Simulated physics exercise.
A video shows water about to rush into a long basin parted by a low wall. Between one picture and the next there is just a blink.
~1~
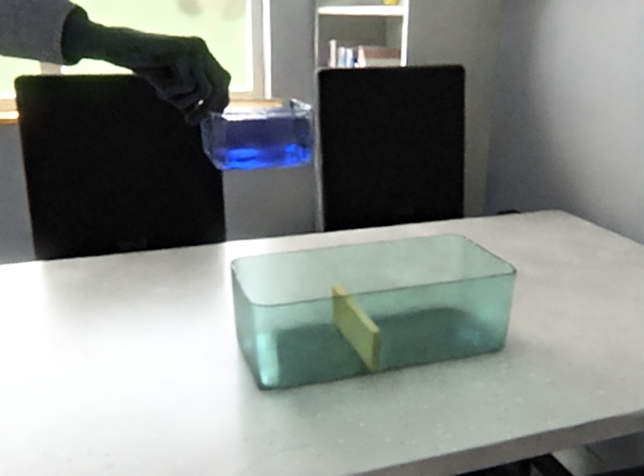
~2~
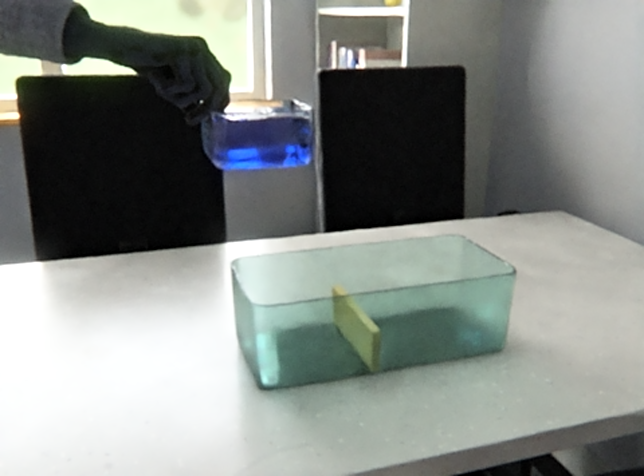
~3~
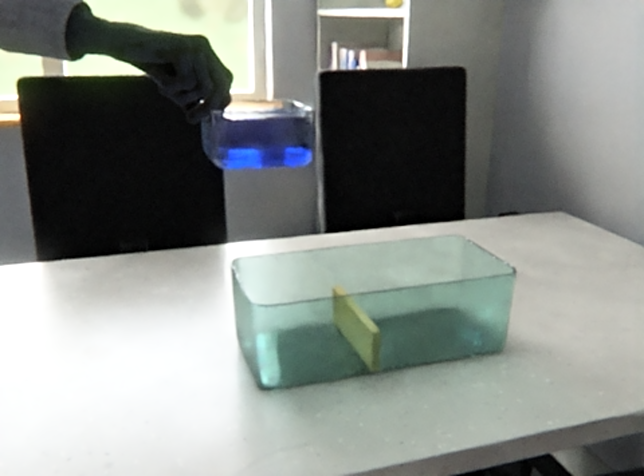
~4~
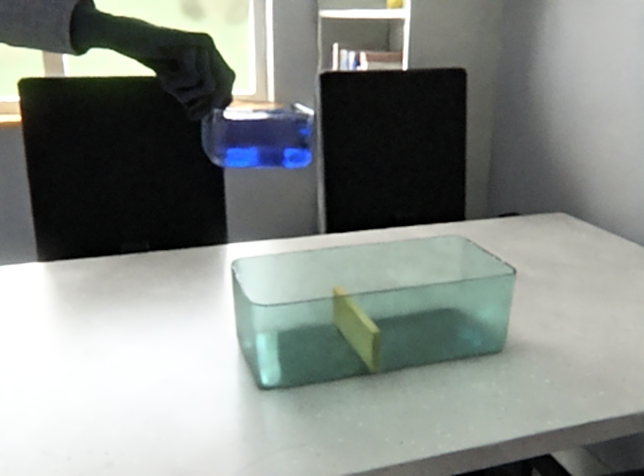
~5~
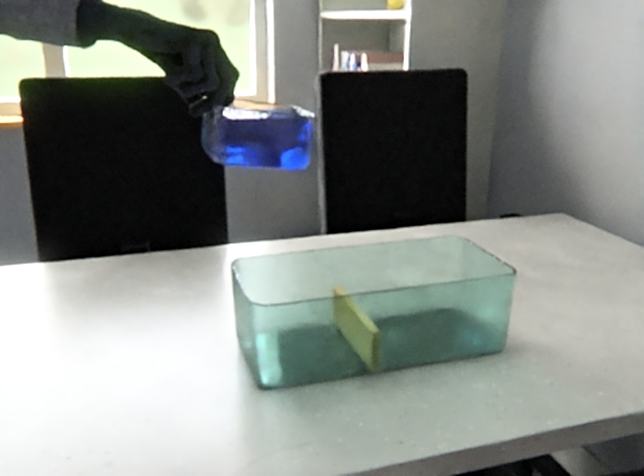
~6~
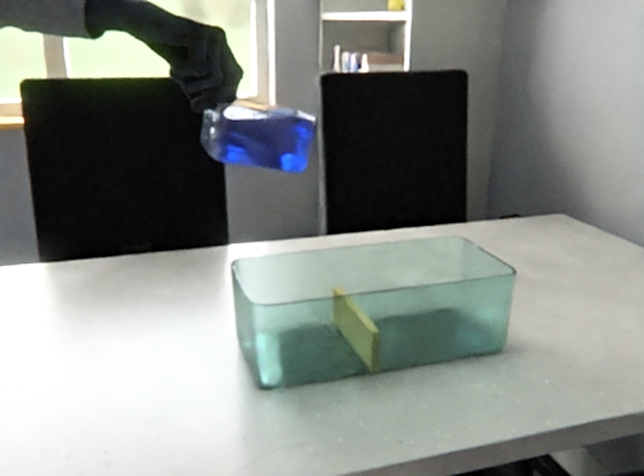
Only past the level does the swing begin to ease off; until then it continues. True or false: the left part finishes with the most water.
False; the right part has the most.
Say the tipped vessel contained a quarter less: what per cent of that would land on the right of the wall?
About 45 %.
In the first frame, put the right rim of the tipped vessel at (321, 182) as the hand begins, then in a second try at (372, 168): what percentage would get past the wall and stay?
65 %, 95 %.
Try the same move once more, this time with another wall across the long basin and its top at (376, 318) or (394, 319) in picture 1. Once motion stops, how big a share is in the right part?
I'd expect near 25 percent the first time and near 10 percent the next.
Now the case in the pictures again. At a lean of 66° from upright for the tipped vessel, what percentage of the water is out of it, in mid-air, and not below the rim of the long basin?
Share out of both vessels: Approx. 40 %.
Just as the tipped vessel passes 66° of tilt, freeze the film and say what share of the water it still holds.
About 50 % remains.
A moment on, the tilt is 66° and 50 per cent is still to pour, 4 is left of the wall and 4 right of it.
Next, the tilt is 95° and 11 per cent is still to pour, 15 is left of the wall and 62 right of it.
Then the tilt is 97° and 2 per cent is still to pour, 32 is left of the wall and 62 right of it.
Later the tilt is 97° and 0 per cent is still to pour, 36 is left of the wall and 62 right of it.
In the end 36 per cent lies left of the wall, 62 right of it and 2 outside.
